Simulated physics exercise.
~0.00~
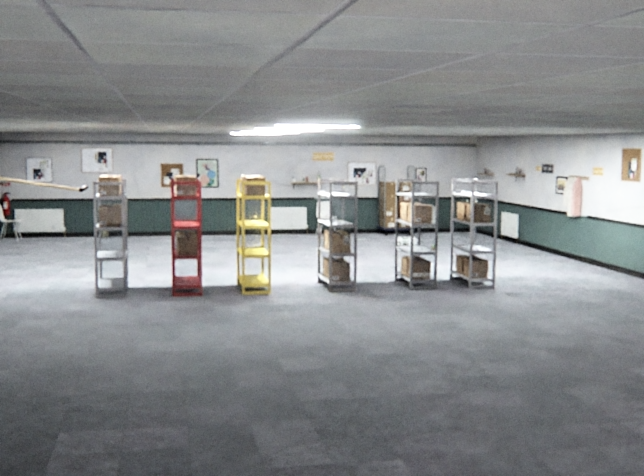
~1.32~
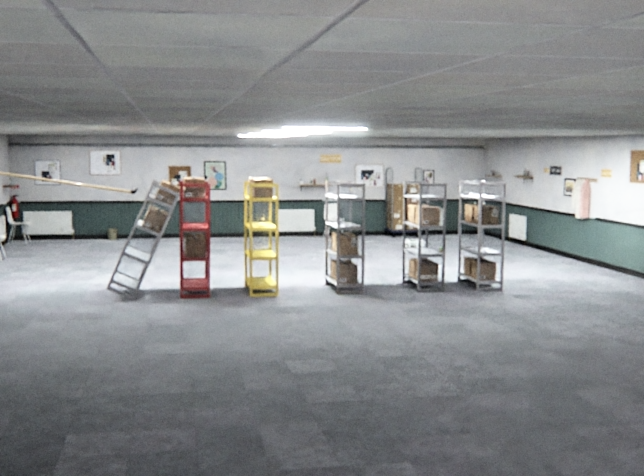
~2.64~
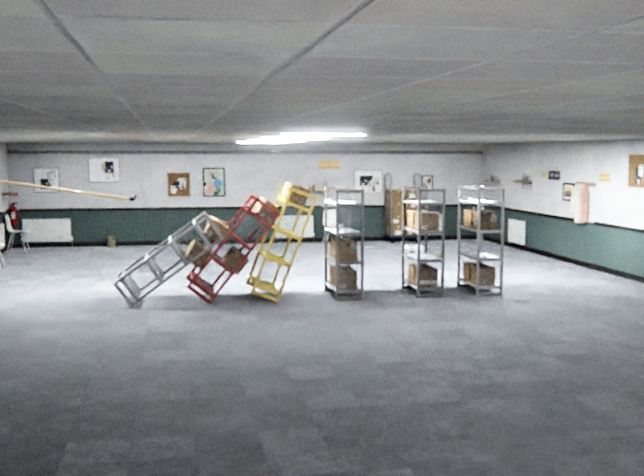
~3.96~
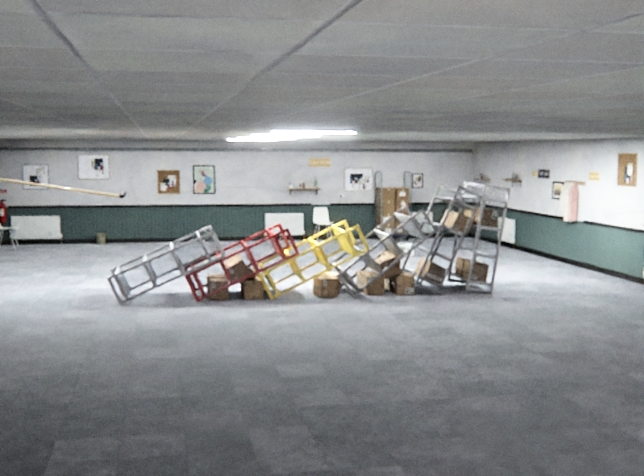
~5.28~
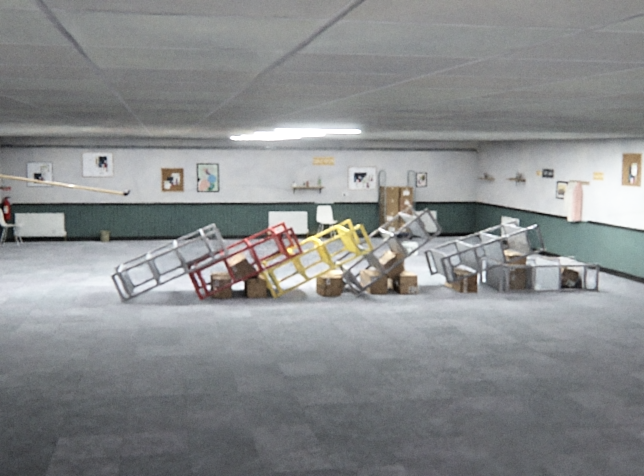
A pole tips the left rack, and all six topple rightward in turn, spilling cartons.
